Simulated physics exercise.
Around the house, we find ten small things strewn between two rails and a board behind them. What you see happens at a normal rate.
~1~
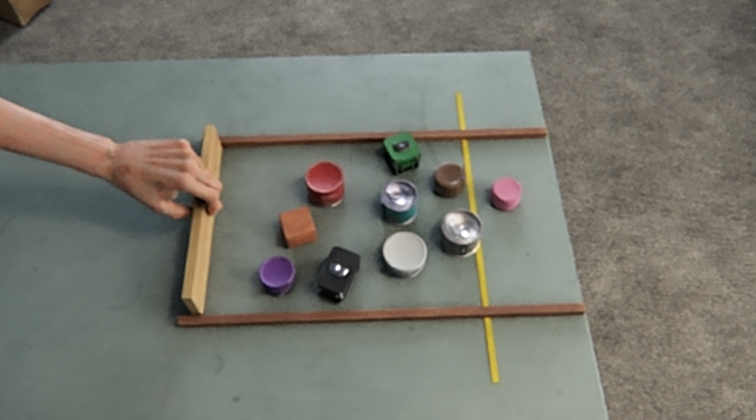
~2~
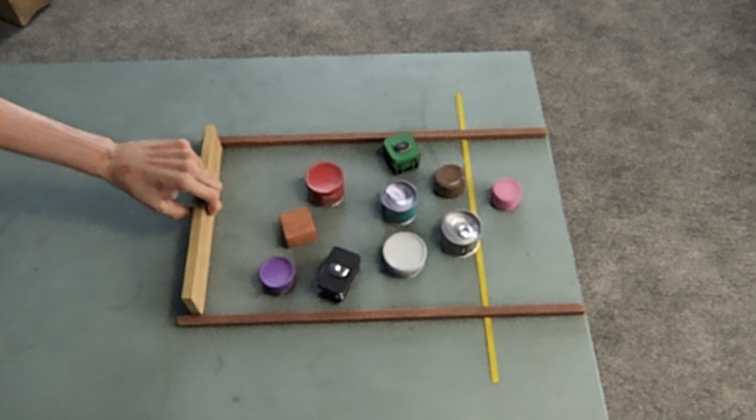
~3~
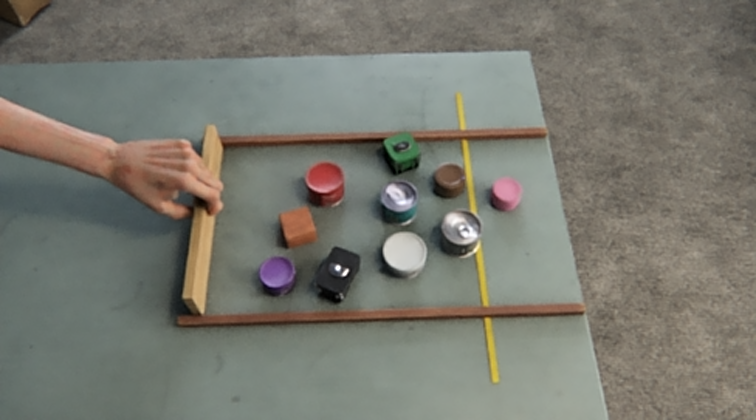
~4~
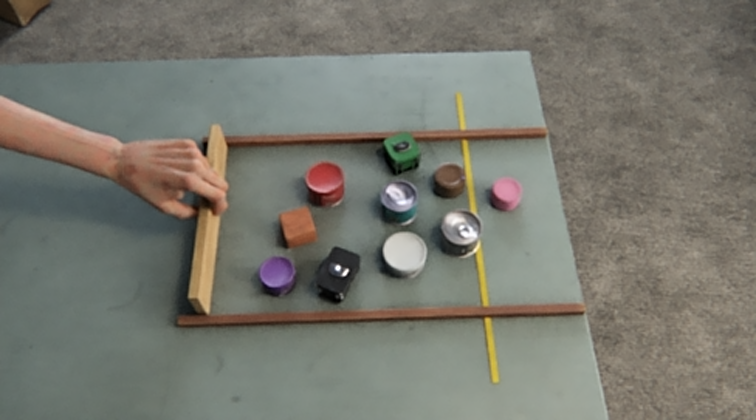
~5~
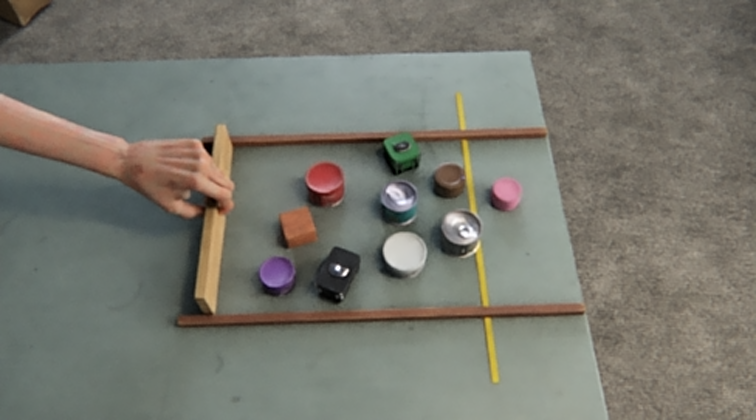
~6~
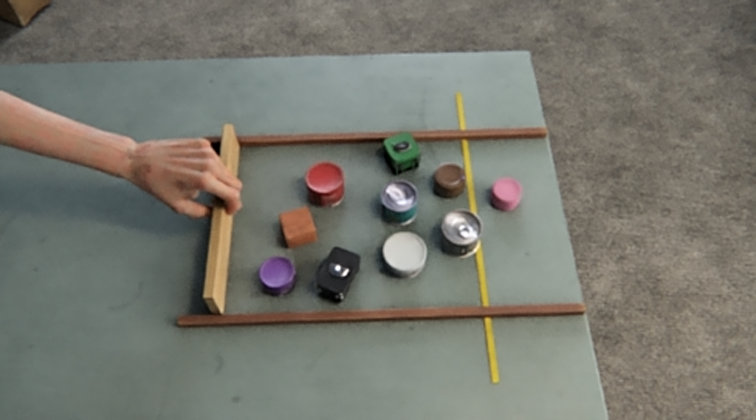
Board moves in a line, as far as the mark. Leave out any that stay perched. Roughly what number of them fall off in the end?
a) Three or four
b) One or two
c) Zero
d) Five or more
c, zero.
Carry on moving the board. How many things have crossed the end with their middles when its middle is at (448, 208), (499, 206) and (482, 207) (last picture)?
0; 1; 0.
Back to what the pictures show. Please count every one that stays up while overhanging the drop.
I make it 1.
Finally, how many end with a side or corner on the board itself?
Counting them up gives 5.
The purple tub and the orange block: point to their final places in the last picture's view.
Listed as asked: First (502, 289), and then (492, 225).
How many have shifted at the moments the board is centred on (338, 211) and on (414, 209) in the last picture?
5, then 9.
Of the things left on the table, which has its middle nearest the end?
That'd be the grey tin, foremost of the lot.
Soon after, none off yet; pink lid at rest near (506, 194); grey tin at rest near (461, 234); brown lid at rest near (450, 180).
At rest, the number that fall off is zero.
